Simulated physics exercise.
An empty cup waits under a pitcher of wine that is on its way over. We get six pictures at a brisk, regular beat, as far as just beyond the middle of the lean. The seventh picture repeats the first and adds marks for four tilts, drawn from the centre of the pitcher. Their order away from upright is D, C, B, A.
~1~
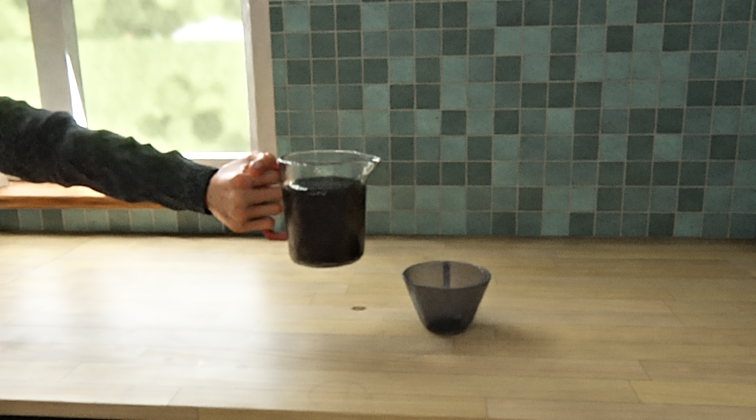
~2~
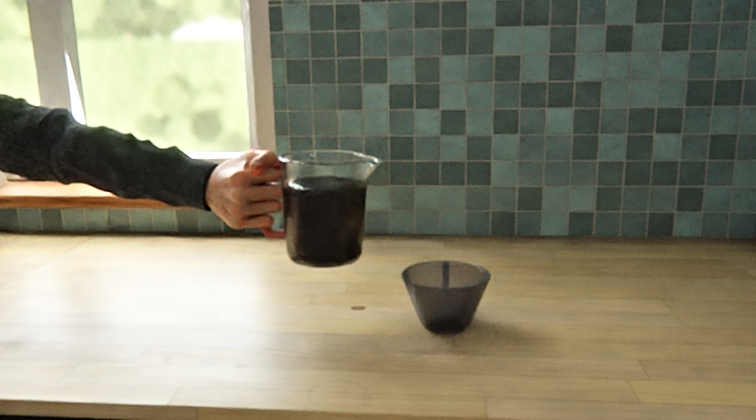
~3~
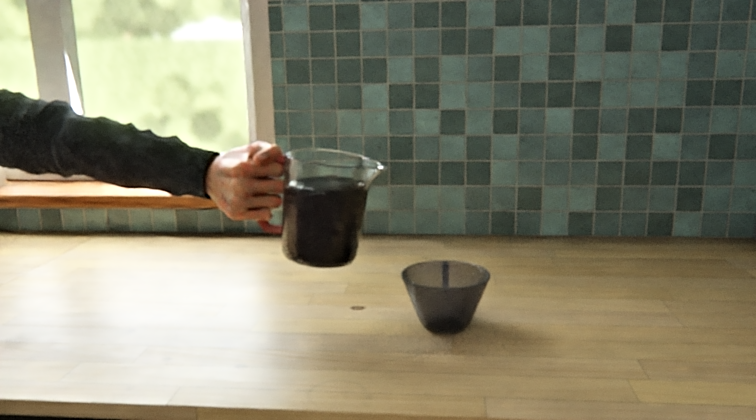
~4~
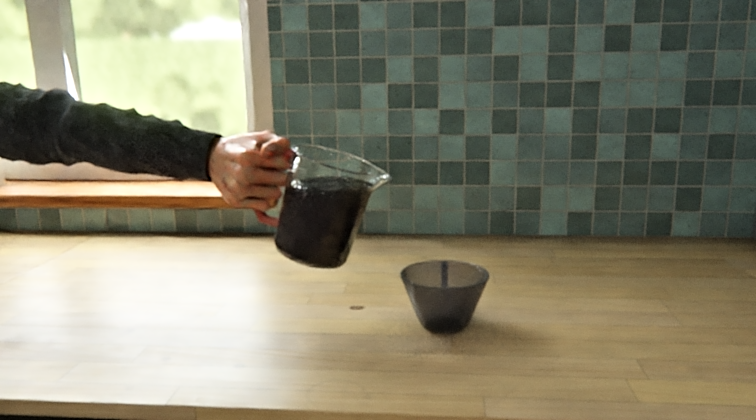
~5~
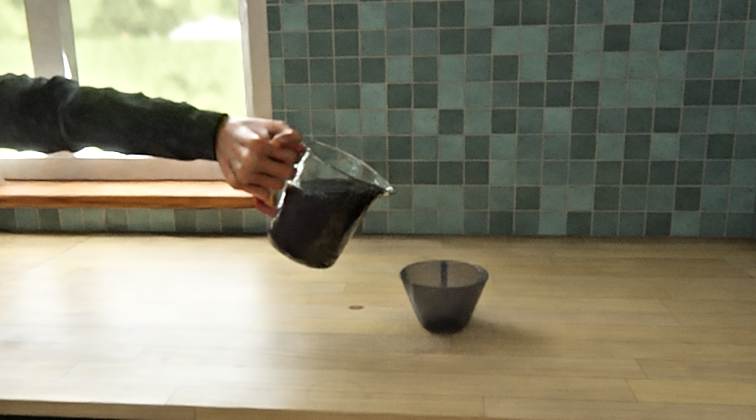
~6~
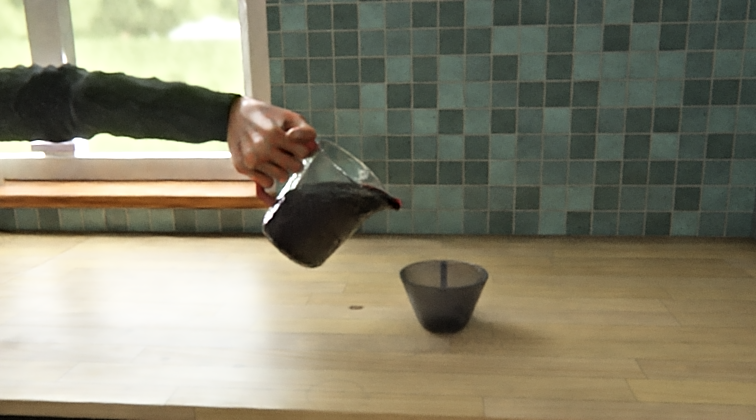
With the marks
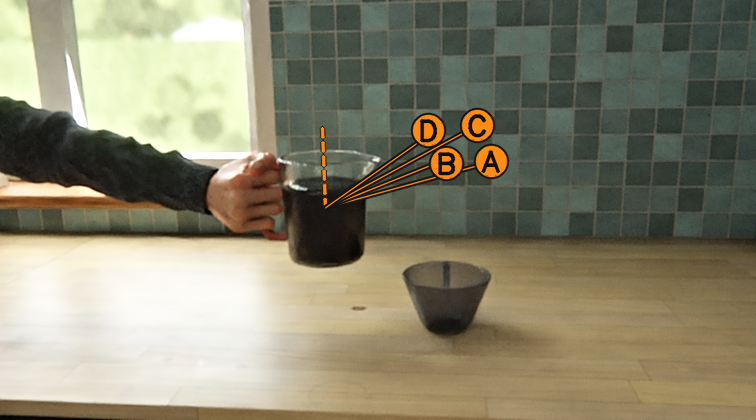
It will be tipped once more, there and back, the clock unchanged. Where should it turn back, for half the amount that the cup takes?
The best mark is D.
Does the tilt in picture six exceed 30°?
Yes, it does.
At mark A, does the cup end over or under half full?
Over.
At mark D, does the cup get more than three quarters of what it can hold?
No, less.
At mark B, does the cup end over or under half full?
Over half.
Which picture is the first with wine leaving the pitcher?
In picture 6.
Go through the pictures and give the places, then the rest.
Upright, lip at (380, 160); rim of the cup round (446, 274); nothing has left yet.
Tipped about 2°, lip at (381, 162); nothing has left yet.
Tipped about 8°, lip at (386, 168); nothing has left yet.
Tipped about 17°, lip at (391, 178); nothing has left yet.
Tipped about 29°, lip at (395, 192); nothing has left yet.
Tipped about 41°, lip at (396, 208); wine is over the lip, down to (396, 208).
On the marked copy, A at (475, 166); B at (428, 166); C at (462, 133); D at (416, 143).
Choosing A, the cup ends with about 72 % of what it can hold; 25 % of the wine is spilt.
Choosing B, the cup ends with about 76 % of what it can hold; 11 % of the wine is spilt.
Choosing C, the cup ends with about 62 % of what it can hold; 6 % of the wine is spilt.
Choosing D, the cup ends with about 48 % of what it can hold.
